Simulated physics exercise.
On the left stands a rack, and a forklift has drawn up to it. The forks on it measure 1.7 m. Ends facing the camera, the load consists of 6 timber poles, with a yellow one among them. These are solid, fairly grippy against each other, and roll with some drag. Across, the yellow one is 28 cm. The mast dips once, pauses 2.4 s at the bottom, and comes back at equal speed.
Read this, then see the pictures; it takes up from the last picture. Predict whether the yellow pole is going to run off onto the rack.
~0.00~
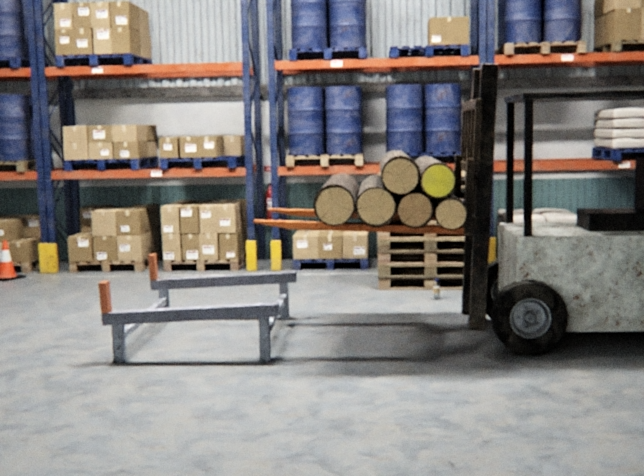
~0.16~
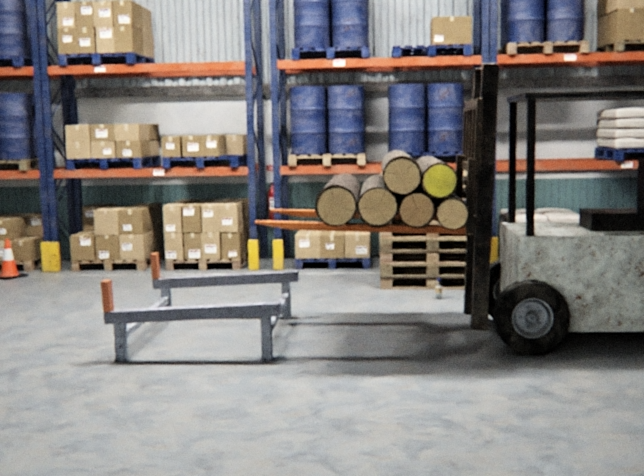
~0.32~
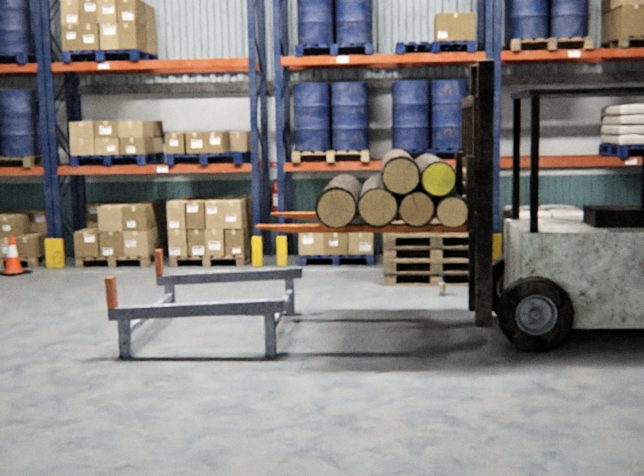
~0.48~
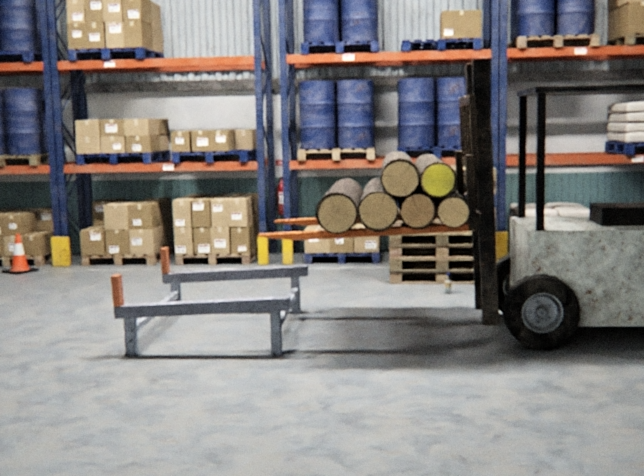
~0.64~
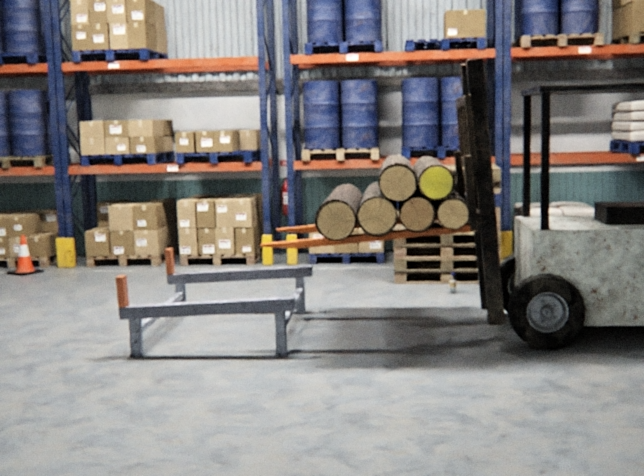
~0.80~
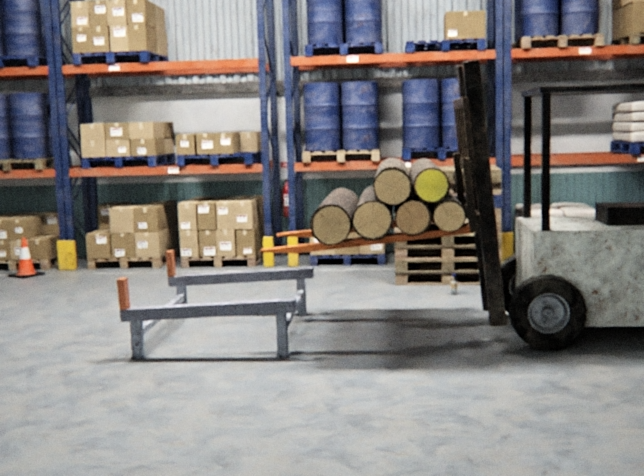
It is going to depart the forks.
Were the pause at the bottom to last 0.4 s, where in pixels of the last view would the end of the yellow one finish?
(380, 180), roughly.
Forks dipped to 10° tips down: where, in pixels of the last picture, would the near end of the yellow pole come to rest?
Around pixel (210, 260).
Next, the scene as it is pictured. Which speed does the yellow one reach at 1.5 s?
Around 0.5 m/s.
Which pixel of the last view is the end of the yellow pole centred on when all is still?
(204, 256).
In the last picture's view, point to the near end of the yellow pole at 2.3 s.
It should be close to pixel (334, 199).
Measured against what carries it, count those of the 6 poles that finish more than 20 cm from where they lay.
In total, 6.
Then, 1.5 s in, yellow is up on others, 120 cm from the tips, rolling left; 0 of 6 have left the forks.
Then, 2.3 s in, yellow is up on others, 70 cm from the tips, rolling left; 1 of 6 has left the forks.
Then, 3.2 s in, yellow is in the air, 90 cm from the rack's far end, rolling left; 5 of 6 have left the forks.
In the end (7.0 s), yellow is up on others, 75 cm from the rack's far end; 6 of 6 have left the forks.
